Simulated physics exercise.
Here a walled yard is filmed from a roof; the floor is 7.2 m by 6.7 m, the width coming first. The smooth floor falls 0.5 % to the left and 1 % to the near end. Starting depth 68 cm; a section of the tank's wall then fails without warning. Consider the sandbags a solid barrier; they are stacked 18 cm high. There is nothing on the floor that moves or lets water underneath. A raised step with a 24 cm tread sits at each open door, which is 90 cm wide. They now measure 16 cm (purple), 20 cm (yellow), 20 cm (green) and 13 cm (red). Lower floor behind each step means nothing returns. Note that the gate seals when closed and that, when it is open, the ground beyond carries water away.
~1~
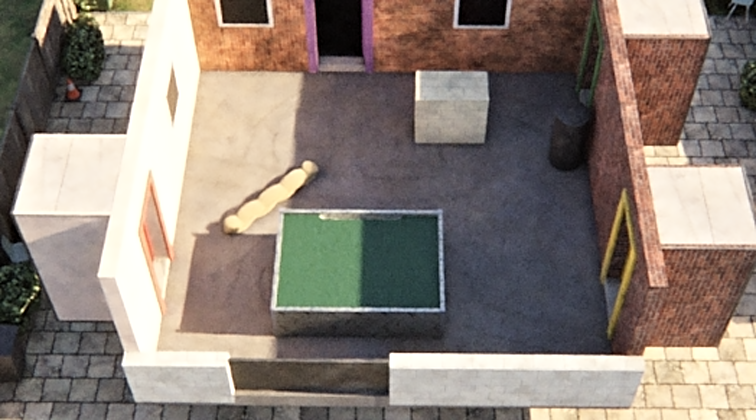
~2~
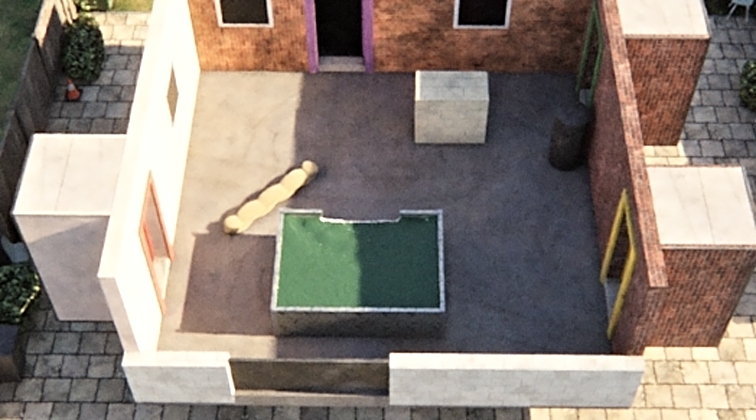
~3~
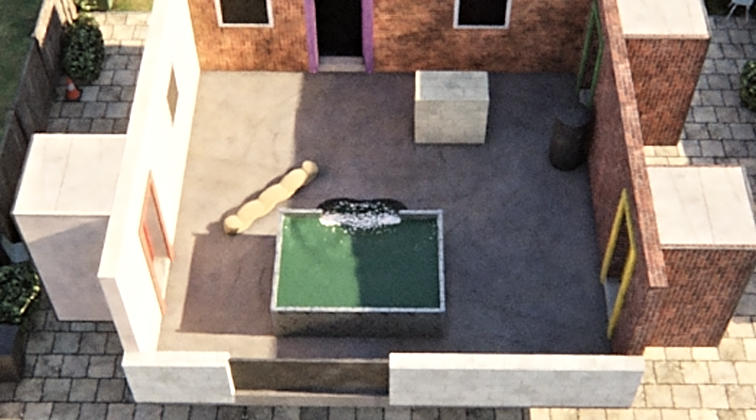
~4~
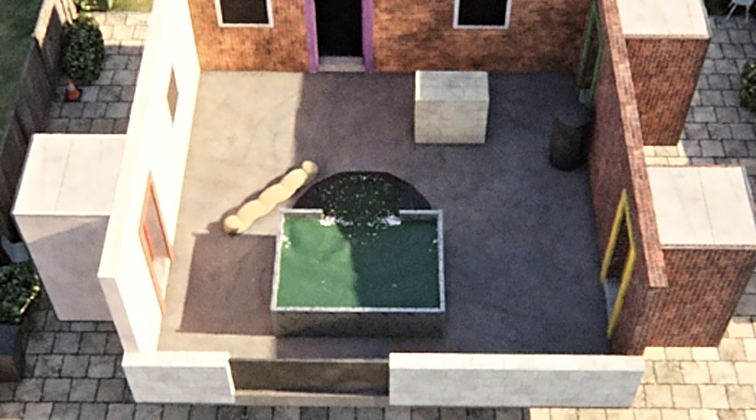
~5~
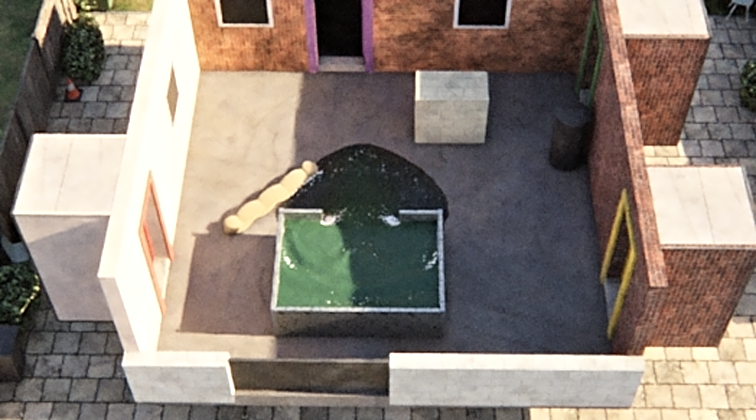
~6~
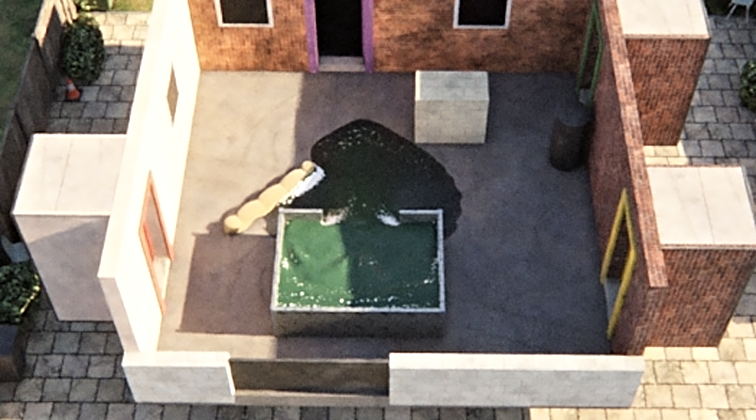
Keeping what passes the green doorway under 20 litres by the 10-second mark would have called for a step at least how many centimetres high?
It would have called for about 12 cm.
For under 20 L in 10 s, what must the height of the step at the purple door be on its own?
I'd raise purple to close to 25 cm.
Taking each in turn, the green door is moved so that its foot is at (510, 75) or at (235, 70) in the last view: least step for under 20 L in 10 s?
In turn: Roughly 7.5 cm, roughly 11.5 cm.
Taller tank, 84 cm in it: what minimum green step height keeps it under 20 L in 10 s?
In that case, roughly 16 cm.
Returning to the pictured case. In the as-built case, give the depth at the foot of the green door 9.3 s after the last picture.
Lab note: Depth approx. 8.5 cm.
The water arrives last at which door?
Yellow.
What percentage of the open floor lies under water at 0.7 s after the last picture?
About 25 per cent.
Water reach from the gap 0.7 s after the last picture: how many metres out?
4.2 metres.
Then, 0.7 s after the last picture water covers 25 % of the floor, deepest (38 cm) near (365, 232); it has not reached the green door.
Then, 2.3 s after the last picture water covers 50 % of the floor, deepest (26 cm) near (350, 72); 9 cm at the green door, 0 litres in over its 20 cm step.
Then, 9.3 s after the last picture water covers 95 % of the floor, deepest (17 cm) near (408, 382); 8 cm at the green door, 0 litres in over its 20 cm step.
At the green door as built, the water peaked near 16 cm, 3.3 s after the last picture.
With a step of 10 cm, 53 litres would have come in within the 10 s; with 13.5 cm, 9 litres. So under 20 litres takes about 12 cm.
